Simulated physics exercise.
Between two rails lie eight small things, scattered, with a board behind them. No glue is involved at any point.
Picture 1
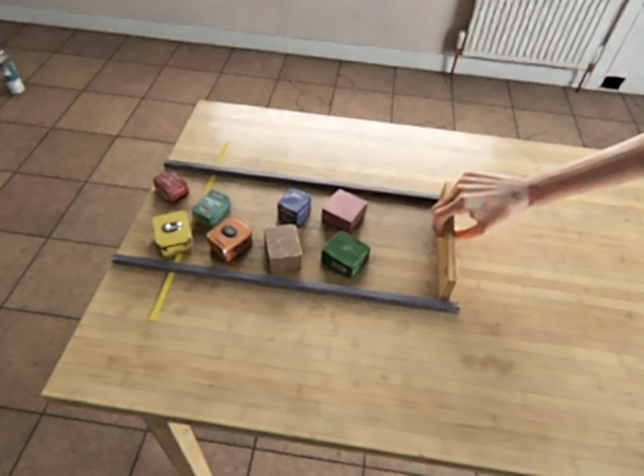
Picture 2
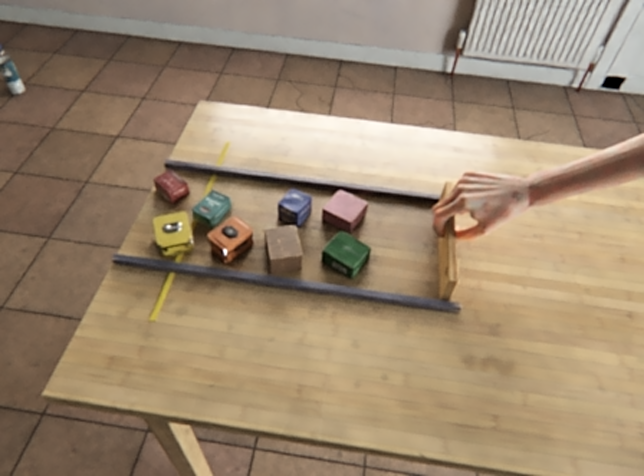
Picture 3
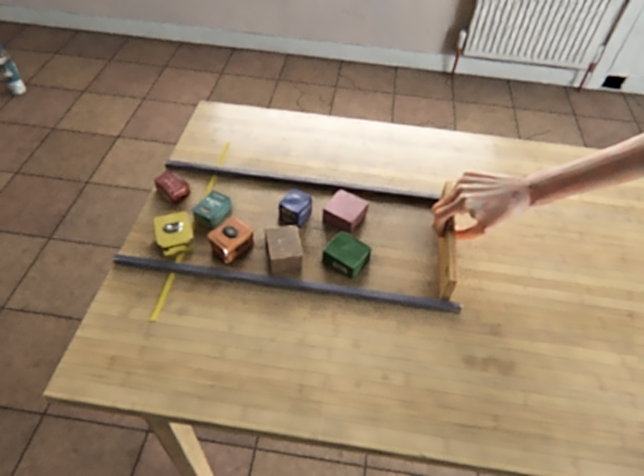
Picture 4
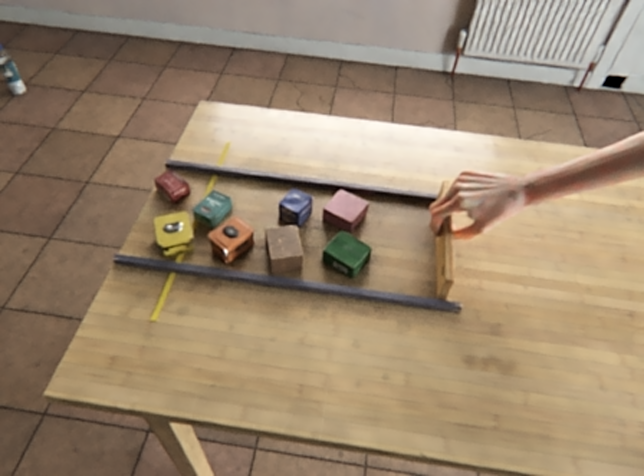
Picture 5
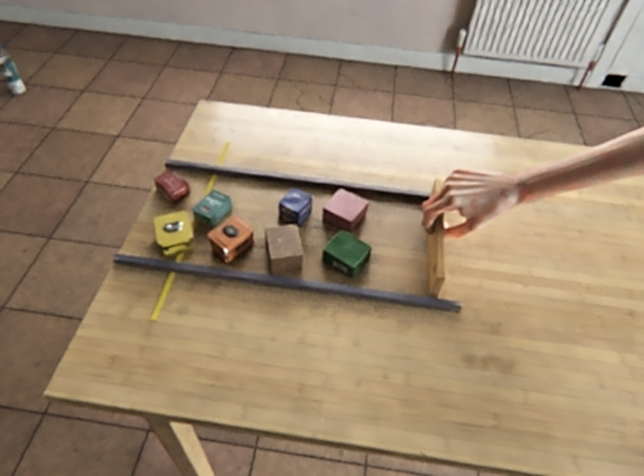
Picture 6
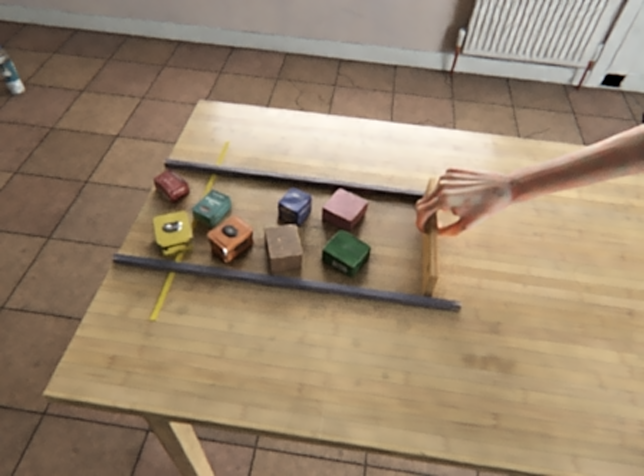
On a wooden table in a tiled room, eight small coloured boxes and blocks sit between two dark rails, some near a yellow tape line. A hand grips an upright board at the right, holding it still at first, then slides it slightly left while the boxes stay in place.
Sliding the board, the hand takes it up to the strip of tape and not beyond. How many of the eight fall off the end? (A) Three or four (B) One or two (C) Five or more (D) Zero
Option A: Three or four.
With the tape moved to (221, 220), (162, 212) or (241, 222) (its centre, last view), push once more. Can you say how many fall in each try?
The counts come to 1, then 6, then 1.
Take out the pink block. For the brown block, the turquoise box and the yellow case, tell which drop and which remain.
The brown block stays put, the turquoise box stays put, the yellow case goes down.
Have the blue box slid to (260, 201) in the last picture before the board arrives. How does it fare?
In that case it holds firm.
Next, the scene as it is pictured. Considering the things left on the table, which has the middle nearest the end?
It's the brown block that ends nearest.
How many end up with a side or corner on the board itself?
Contact count: 2.
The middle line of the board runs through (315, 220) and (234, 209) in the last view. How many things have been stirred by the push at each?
The first number is 5, the next one 8.
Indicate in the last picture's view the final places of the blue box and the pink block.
About (156, 191), and the other about (186, 194).
Soon after, none off yet; red box at rest near (171, 185); yellow case at rest near (174, 234); turquoise box at rest near (212, 208).
Then, none off yet; red box at rest near (171, 185); yellow case moved about its own width near (148, 228); turquoise box moved a little near (197, 208).
At rest, the number that fall off is three or four; fallen, orange case, turquoise box, yellow case and red box.
